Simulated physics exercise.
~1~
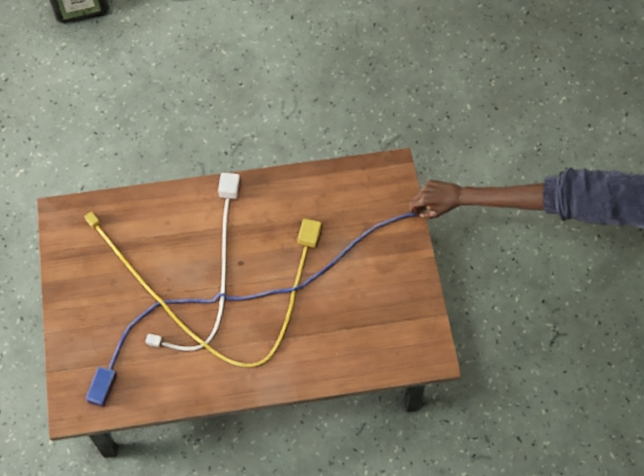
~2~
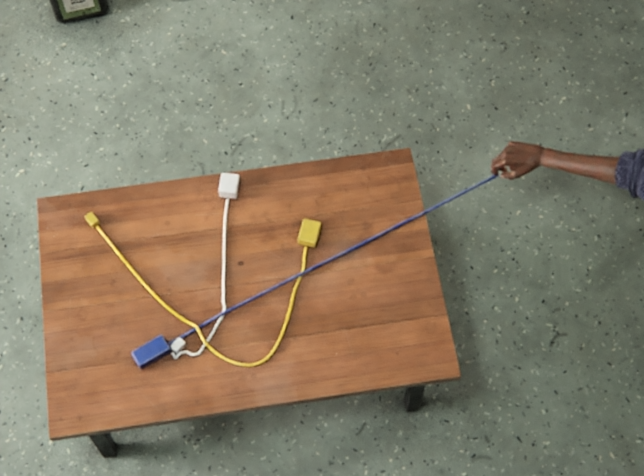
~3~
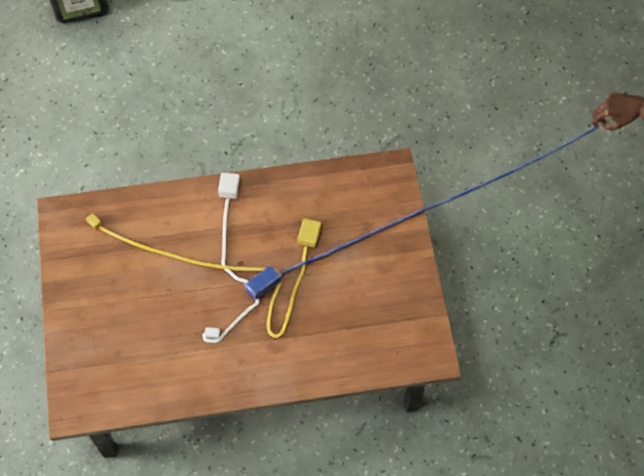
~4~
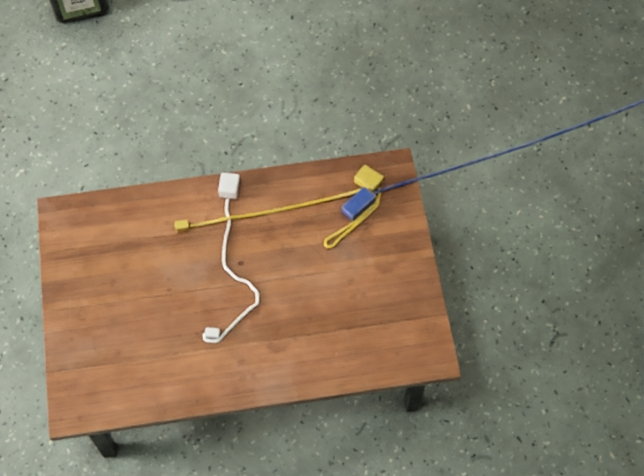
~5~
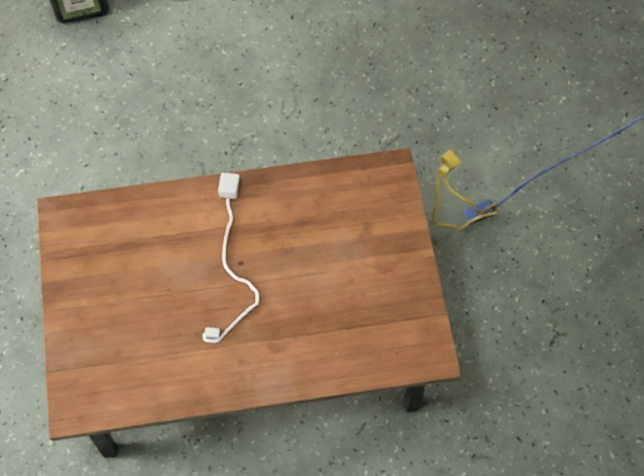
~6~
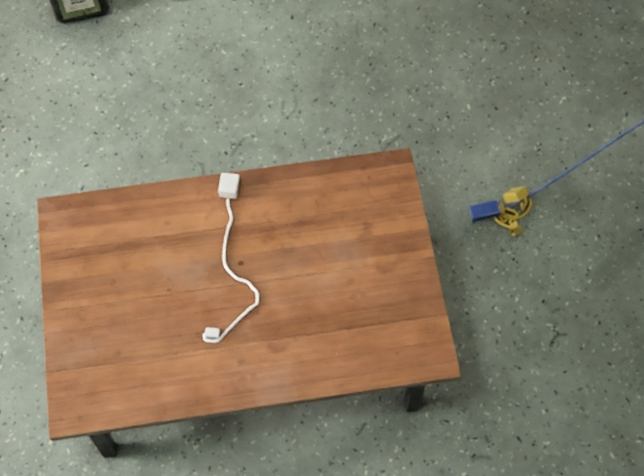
A hand pulled a blue cord rightwards across a wooden table, dragging its blue block into the tangled yellow and white cords. The blue and yellow cords went over the right edge together, while the white one stayed behind, bent out of shape.
